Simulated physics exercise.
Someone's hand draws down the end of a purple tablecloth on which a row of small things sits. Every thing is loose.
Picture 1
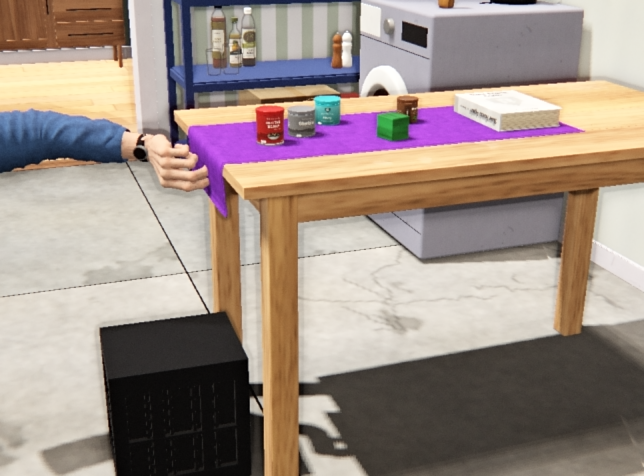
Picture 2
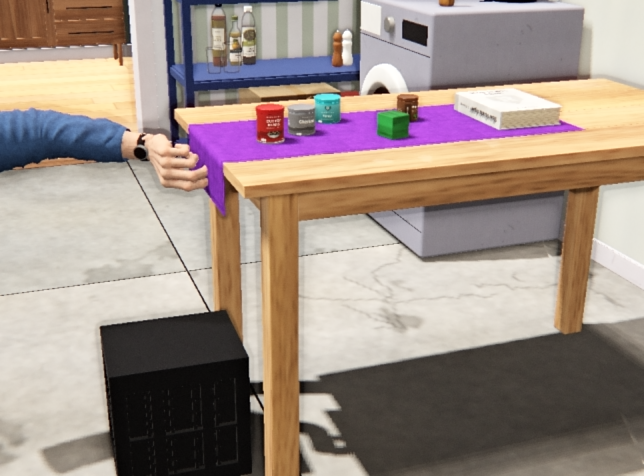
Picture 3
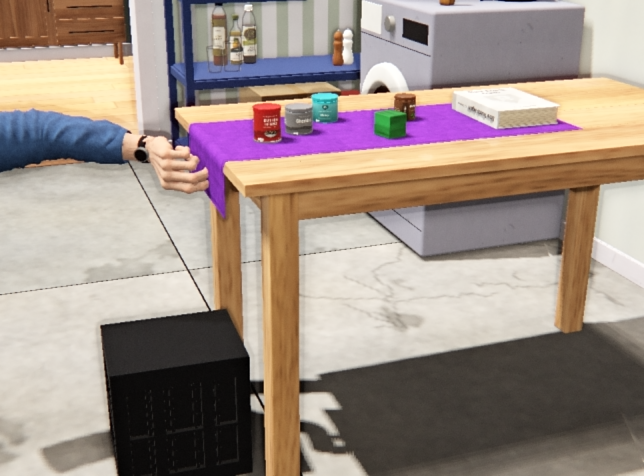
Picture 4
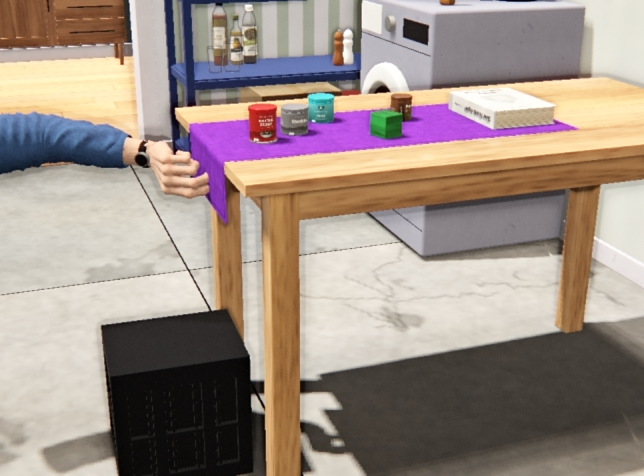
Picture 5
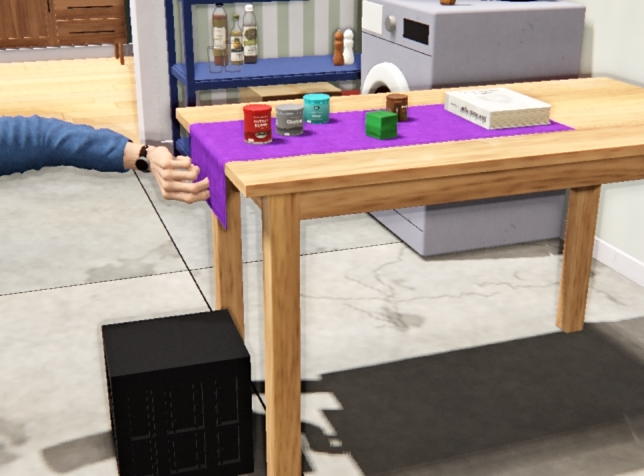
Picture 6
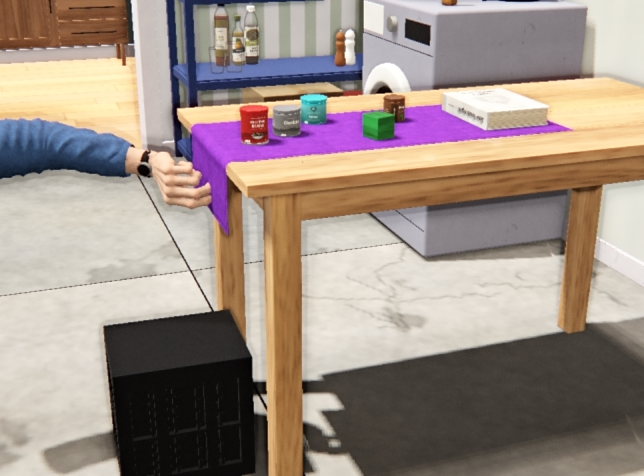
In a utility room, a hand slowly tugging a purple cloth down a wooden table's left end, small containers sliding slightly left.
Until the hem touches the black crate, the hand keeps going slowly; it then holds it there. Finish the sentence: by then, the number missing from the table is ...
... three.
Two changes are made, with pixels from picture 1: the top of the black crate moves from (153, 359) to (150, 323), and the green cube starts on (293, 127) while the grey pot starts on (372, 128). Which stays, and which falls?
The green cube is lost, the grey pot stays put.
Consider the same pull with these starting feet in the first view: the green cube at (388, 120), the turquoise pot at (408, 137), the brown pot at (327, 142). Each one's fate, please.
Note - green cube retained, turquoise pot retained, brown pot lost.
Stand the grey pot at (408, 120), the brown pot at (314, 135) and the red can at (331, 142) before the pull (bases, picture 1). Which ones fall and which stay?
Grey pot - stays aboard, brown pot - leaves the top, red can - leaves the top.
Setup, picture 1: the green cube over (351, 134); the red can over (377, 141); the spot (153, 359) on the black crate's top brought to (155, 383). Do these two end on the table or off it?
The green cube is lost; the red can is lost.
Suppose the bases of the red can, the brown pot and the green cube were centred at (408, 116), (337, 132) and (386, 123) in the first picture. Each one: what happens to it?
Result - red can: Still up; brown pot: Down; green cube: Still up.
Soon after, hem near (210, 277); red can gone.
After that, hem on the crate; red can, grey pot and turquoise pot gone.
In the end, hem on the crate; red can, grey pot and turquoise pot gone. The answer is three.
